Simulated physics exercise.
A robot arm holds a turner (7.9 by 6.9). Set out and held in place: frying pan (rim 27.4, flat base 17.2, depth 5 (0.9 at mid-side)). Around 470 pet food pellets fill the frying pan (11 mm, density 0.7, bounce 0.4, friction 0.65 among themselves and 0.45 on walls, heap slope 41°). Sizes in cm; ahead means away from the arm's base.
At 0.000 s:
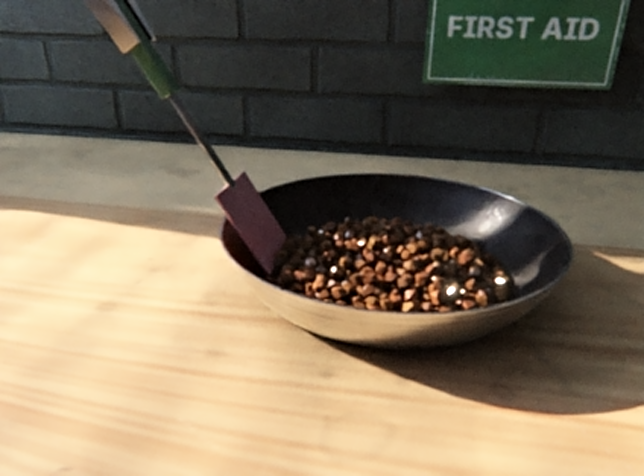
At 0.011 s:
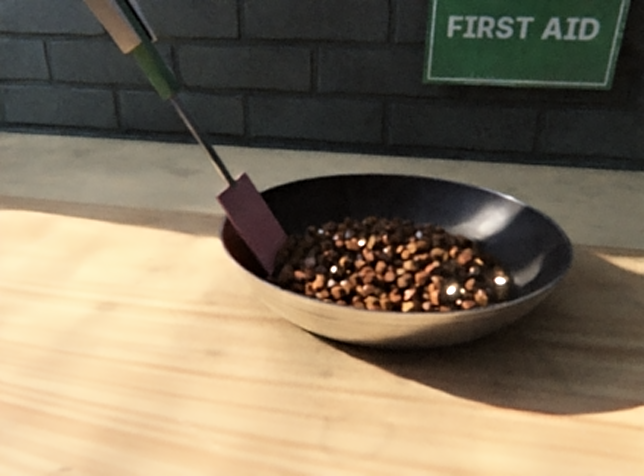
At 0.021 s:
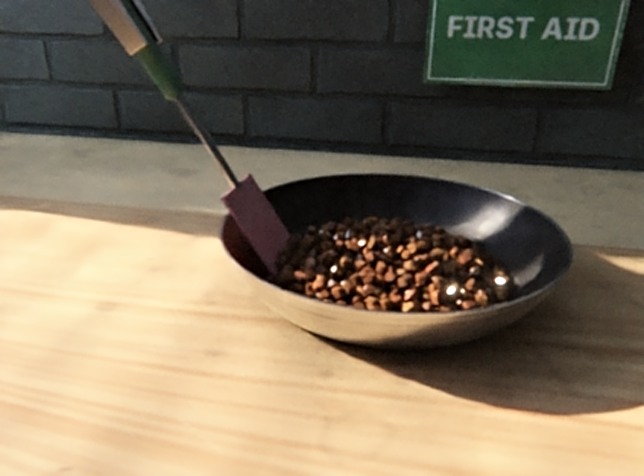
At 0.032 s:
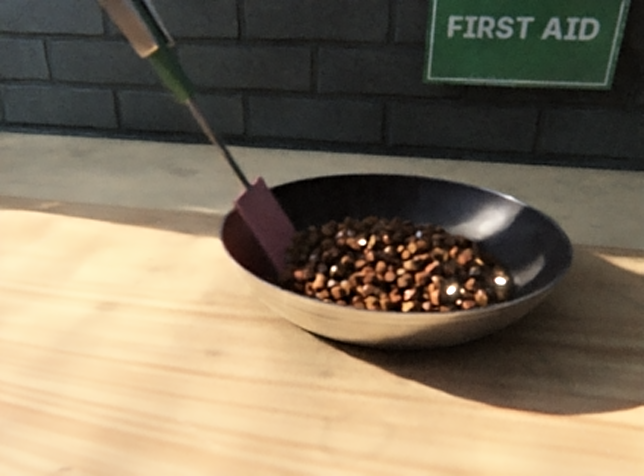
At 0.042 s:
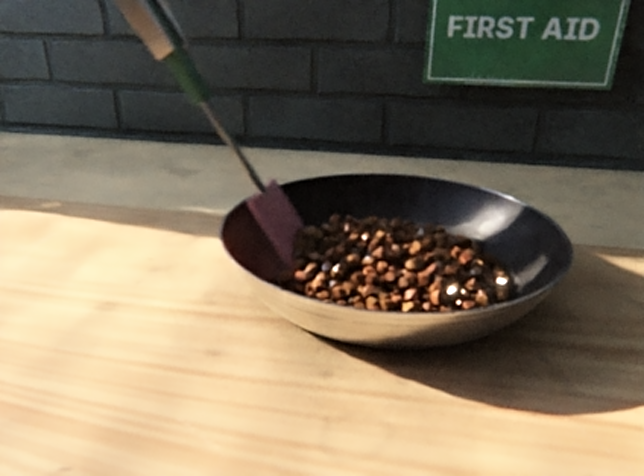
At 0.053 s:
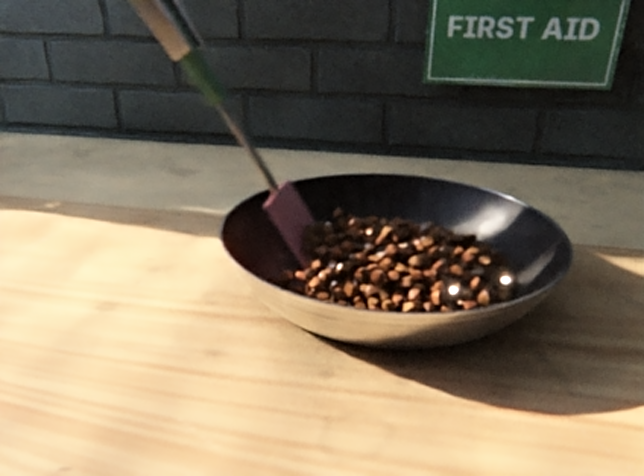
On a wooden counter, a turner slides slightly rightward through brown pellets in a frying pan.
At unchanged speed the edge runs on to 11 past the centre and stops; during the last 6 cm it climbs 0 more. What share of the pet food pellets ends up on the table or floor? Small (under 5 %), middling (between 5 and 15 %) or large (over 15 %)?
Answer: Large; over 15 % of the pet food pellets finish on the table or floor.
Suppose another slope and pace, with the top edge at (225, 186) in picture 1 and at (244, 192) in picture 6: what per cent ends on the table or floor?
About 20 per cent.
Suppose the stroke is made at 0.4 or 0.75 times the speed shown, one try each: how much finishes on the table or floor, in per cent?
Some 20 and 30 per cent.
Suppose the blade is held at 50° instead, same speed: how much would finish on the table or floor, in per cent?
It would be near 35 per cent.
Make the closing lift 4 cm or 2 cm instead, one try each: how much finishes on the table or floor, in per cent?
About 25 and 30 per cent.
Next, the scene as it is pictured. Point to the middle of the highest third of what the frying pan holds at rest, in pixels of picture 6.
At about (472, 285).
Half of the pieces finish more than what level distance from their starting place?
Some 6 cm.
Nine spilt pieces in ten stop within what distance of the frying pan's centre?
Some 40 cm.
After 0.10 s, sloping 58°, highest piece 6 above the table; 466 in the frying pan.
After 0.14 s, sloping 58°, highest piece 7 above the table; 466 in the frying pan.
After 0.36 s, sloping 58°, highest piece 18 above the table; 308 in the frying pan, 28 on the table or floor, 130 on the blade or in flight.
After 1.41 s, sloping 58°, highest piece 4 above the table; 308 in the frying pan, 158 on the table or floor.
In the end, 308 in the frying pan, 158 on the table or floor. That is 34 % on the table or floor.
